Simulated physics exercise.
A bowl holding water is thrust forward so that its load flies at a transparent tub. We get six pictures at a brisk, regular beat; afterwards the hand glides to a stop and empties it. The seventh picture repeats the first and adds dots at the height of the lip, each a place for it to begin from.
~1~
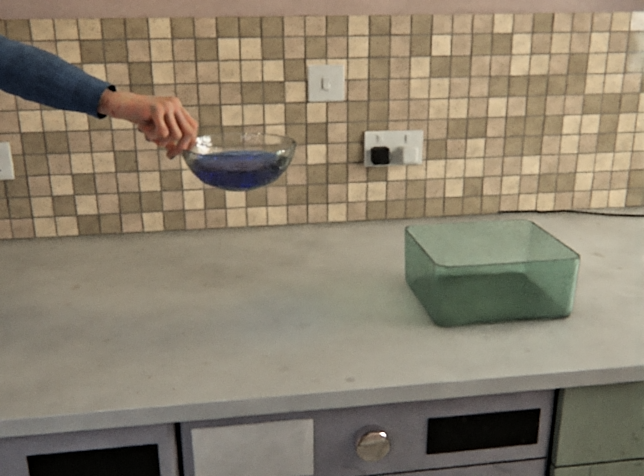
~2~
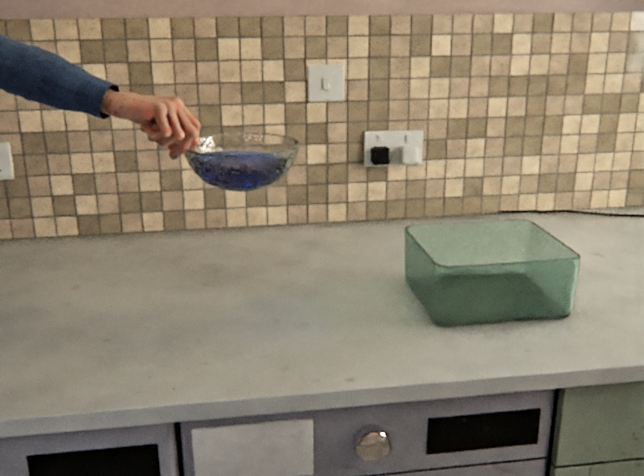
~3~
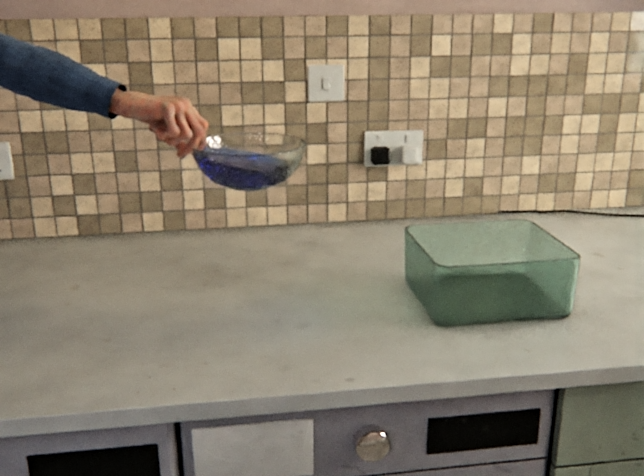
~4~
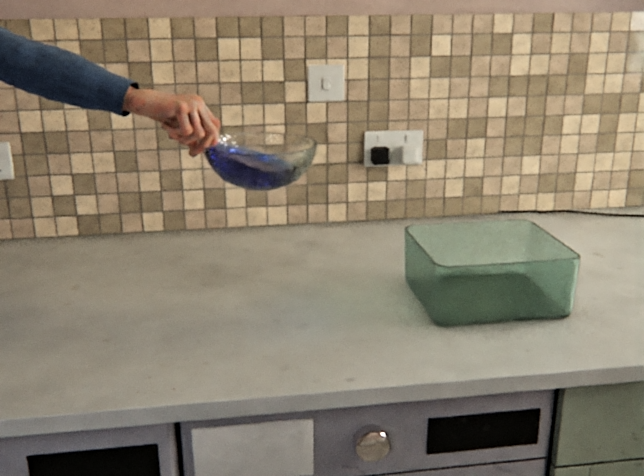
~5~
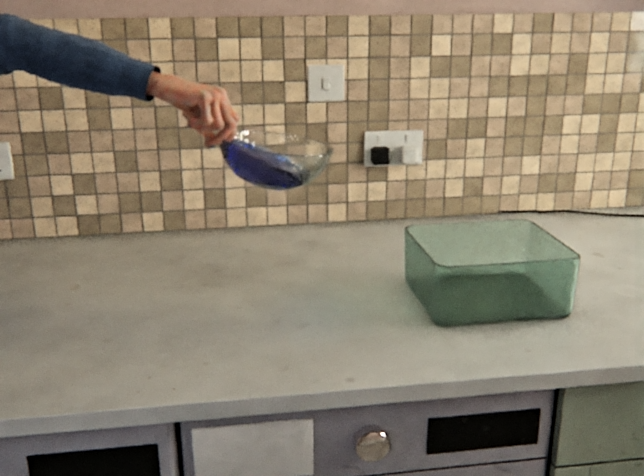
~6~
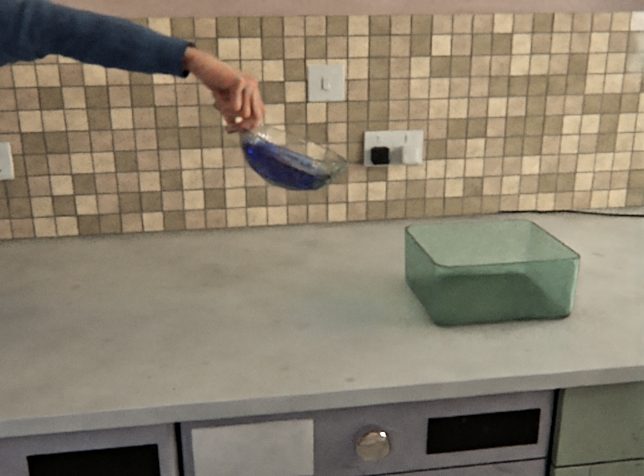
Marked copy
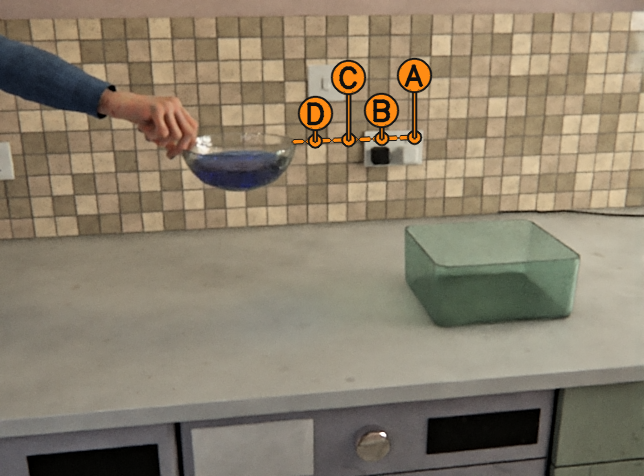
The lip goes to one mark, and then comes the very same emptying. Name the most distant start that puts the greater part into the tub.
D.
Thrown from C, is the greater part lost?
No, that is safe.
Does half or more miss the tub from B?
No, that is safe.
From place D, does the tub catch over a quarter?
Yes.
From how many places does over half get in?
All of them.
On the marked copy, A at (414, 137); B at (381, 138); C at (348, 139); D at (315, 141).
If A is chosen, about 80 % lands in the tub, 3 % falls short and 16 % goes beside or beyond.
If B is chosen, about 86 % lands in the tub, 9 % falls short and 5 % goes beside or beyond.
If C is chosen, about 75 % lands in the tub, 6 % falls short and 19 % goes beside or beyond.
If D is chosen, about 67 % lands in the tub, 21 % falls short and 11 % goes beside or beyond.
